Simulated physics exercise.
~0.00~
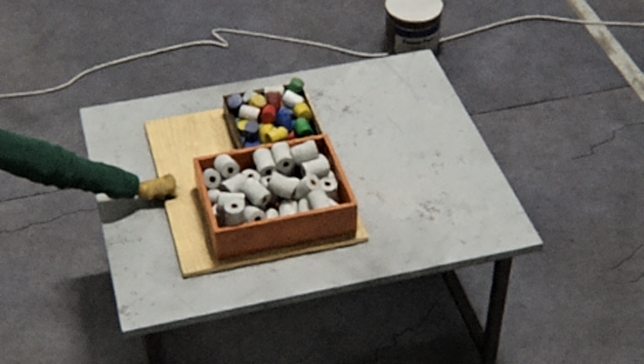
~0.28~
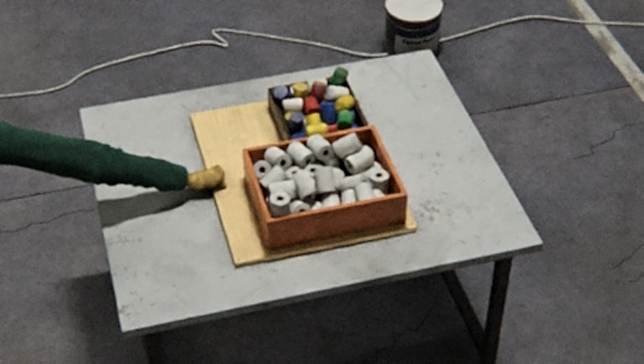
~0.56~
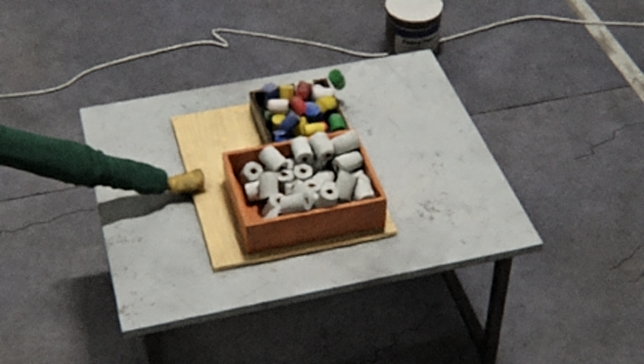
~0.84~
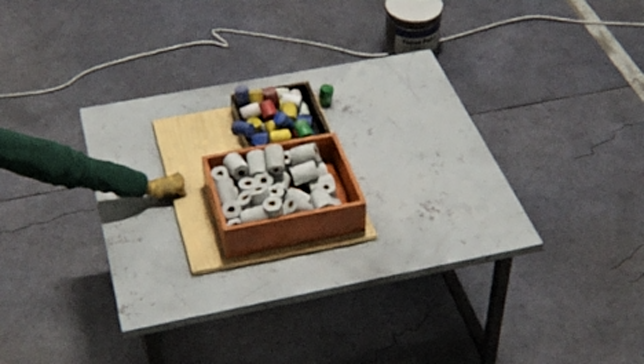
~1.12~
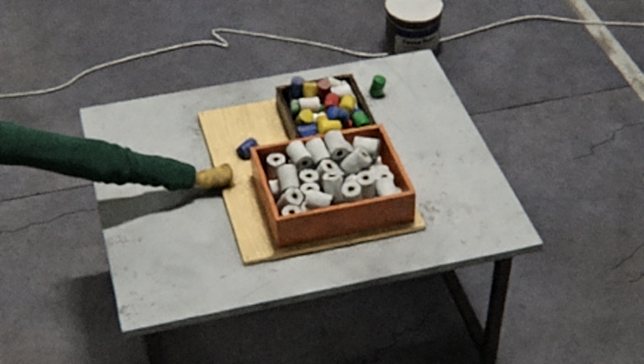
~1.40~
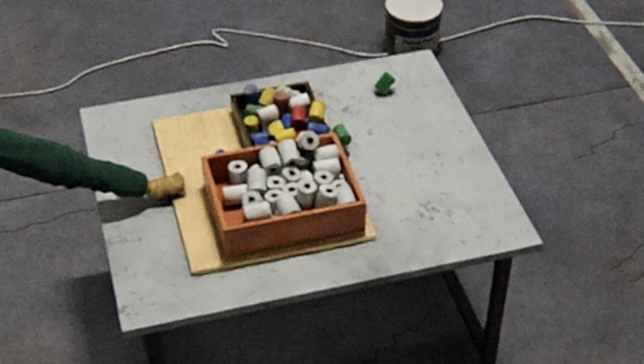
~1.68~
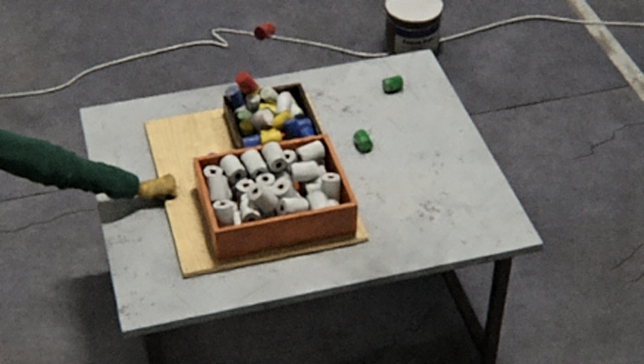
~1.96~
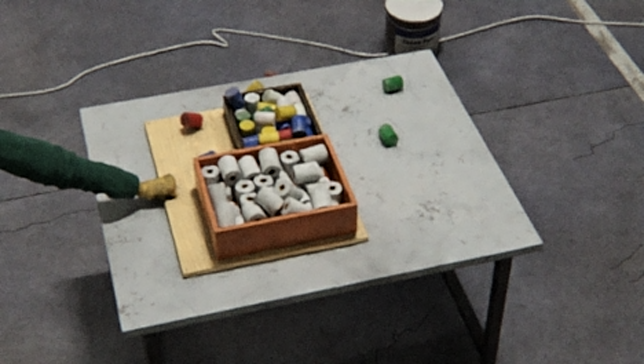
An orange box of pale paper rolls and a smaller black box of colourful jars sit together on a wooden board, which slides across a grey table seen from above. A green arm reaches in from the left, its tan tip at the board's edge, while a cable and a container lie on the floor behind. The board shifts right, back left, right again, then left once more. Green pieces spill from the black box onto the tabletop, and red ones jump out later. Finally the board rests at the left, two green pieces lie to the right, and the rolls remain in the orange box.
